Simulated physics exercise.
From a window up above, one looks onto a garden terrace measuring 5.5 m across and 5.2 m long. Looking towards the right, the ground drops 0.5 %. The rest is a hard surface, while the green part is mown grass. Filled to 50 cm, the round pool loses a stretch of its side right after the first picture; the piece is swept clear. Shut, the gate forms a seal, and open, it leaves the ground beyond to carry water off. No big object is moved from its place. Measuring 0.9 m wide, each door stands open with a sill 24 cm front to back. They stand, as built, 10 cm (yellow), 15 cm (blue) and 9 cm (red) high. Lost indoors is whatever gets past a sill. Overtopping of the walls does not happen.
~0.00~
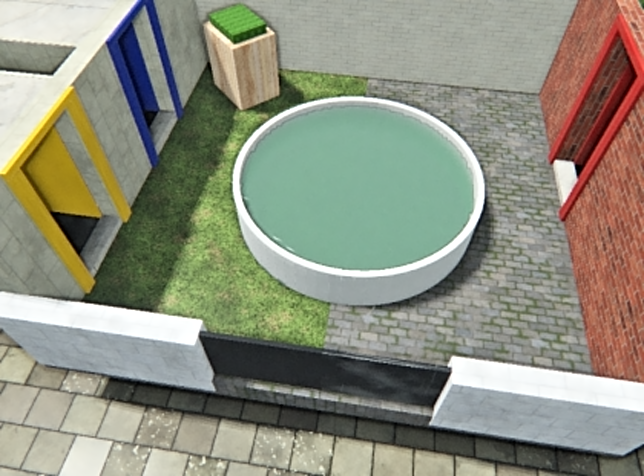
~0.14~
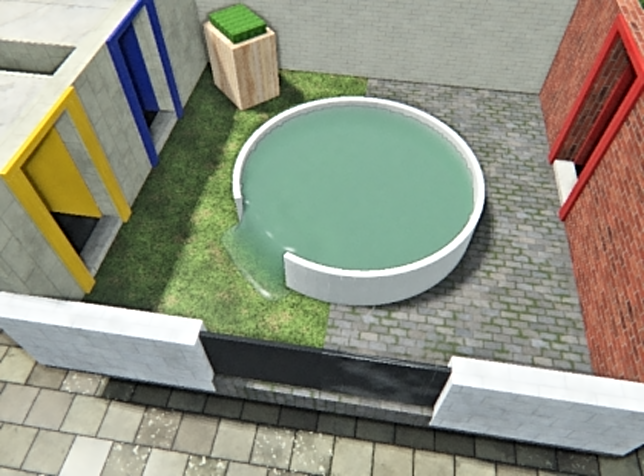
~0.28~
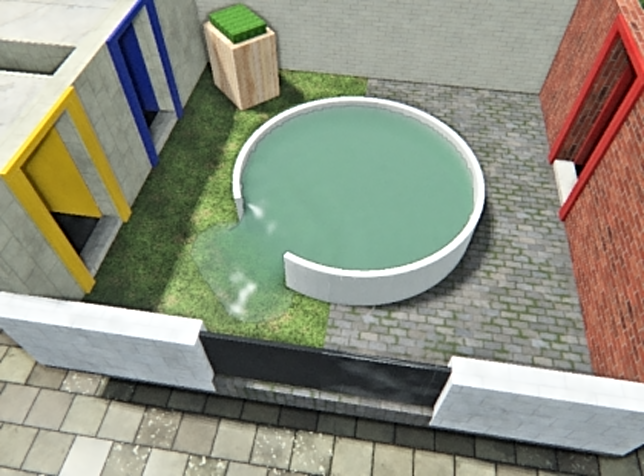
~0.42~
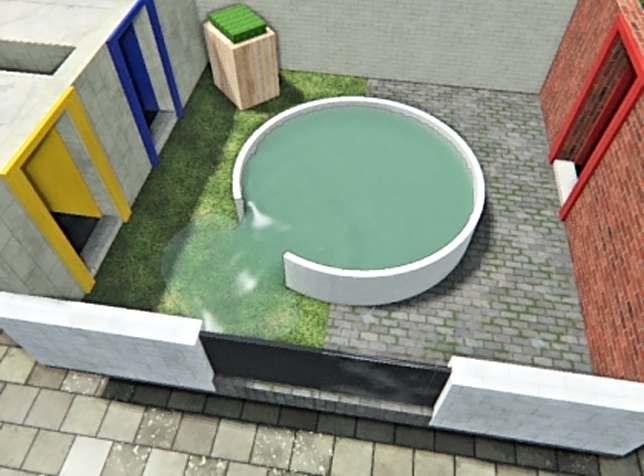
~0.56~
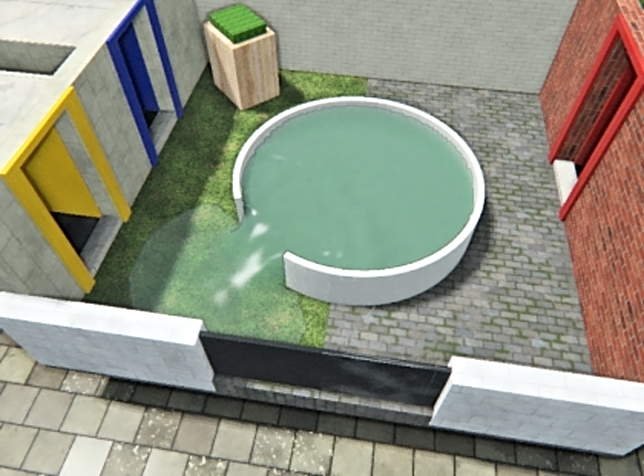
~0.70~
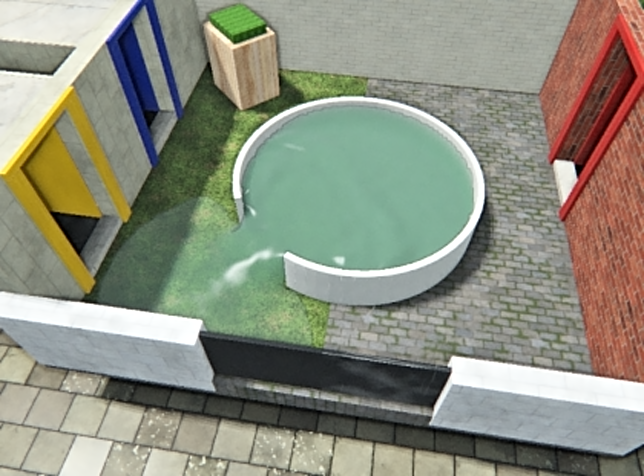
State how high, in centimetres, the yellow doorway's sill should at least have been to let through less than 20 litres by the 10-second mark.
At least some 22 cm.
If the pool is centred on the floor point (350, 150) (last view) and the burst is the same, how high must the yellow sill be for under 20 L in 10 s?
Then about 20 centimetres at the least.
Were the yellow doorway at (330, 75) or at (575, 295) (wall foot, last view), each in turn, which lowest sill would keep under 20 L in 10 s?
You'd want about 7.0 cm there first, then about 7.5 cm.
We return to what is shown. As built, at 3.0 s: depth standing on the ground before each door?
Yellow door 25 cm, blue door 6 cm, red door 0 cm.
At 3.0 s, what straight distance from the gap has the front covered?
Distance from gap: Approx. 3.4 m.
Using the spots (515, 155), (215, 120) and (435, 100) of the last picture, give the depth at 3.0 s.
Depth: About 0, 0, 0 cm.
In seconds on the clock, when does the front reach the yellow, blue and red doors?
Yellow: 0.9 s; blue: 2.8 s; red: 5.5 s.
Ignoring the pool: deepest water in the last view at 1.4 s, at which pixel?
Near (81, 338).
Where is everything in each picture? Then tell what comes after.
The first picture shows the round pool at (357, 178) is whole and still, 50 cm deep; the yellow door at (75, 193) is dry.
In the second picture, the gap is at (260, 250), the front 0.3 m out at (270, 294); the back of the round pool holds 50 cm.
In the third picture, the front is at (198, 258), 0.7 m from the gap at (261, 251); 0.8 m2 of floor is wet, 50 cm left at the back.
In the fourth picture, the front is at (167, 271), 1.0 m from the gap at (261, 251); 1.6 m2 of floor is wet, 50 cm left at the back.
In the fifth picture, the gap is at (261, 251), the front 1.4 m out at a hidden place; the back of the round pool holds 50 cm.
In the sixth picture, water pours out at (260, 250) and has run 1.8 m, to a hidden place; about 5 cm deep outside, 50 cm at the back; 0.3 m in a straight line remain to the yellow door at (75, 193).
After 1.4 s water covers 20 % of the floor, deepest (38 cm) near (81, 338); 13 cm at the yellow door, 0 litres in over its 10 cm sill.
After 3.0 s water covers 40 % of the floor, deepest (31 cm) near (81, 338); 25 cm at the yellow door, 81 litres in over its 10 cm sill.
After 10.0 s water covers 100 % of the floor, deepest (14 cm) near (542, 136); 13 cm at the yellow door, 292 litres in over its 10 cm sill.
At the yellow door as built, the water arrived by 0.9 s and peaked near 25 cm at 3.0 s.
Run again over the same 10 s with other heights there, 58 litres in over 18.5 cm, 8 litres over 24.5 cm. The limit of 20 litres is kept from about 22 cm up.
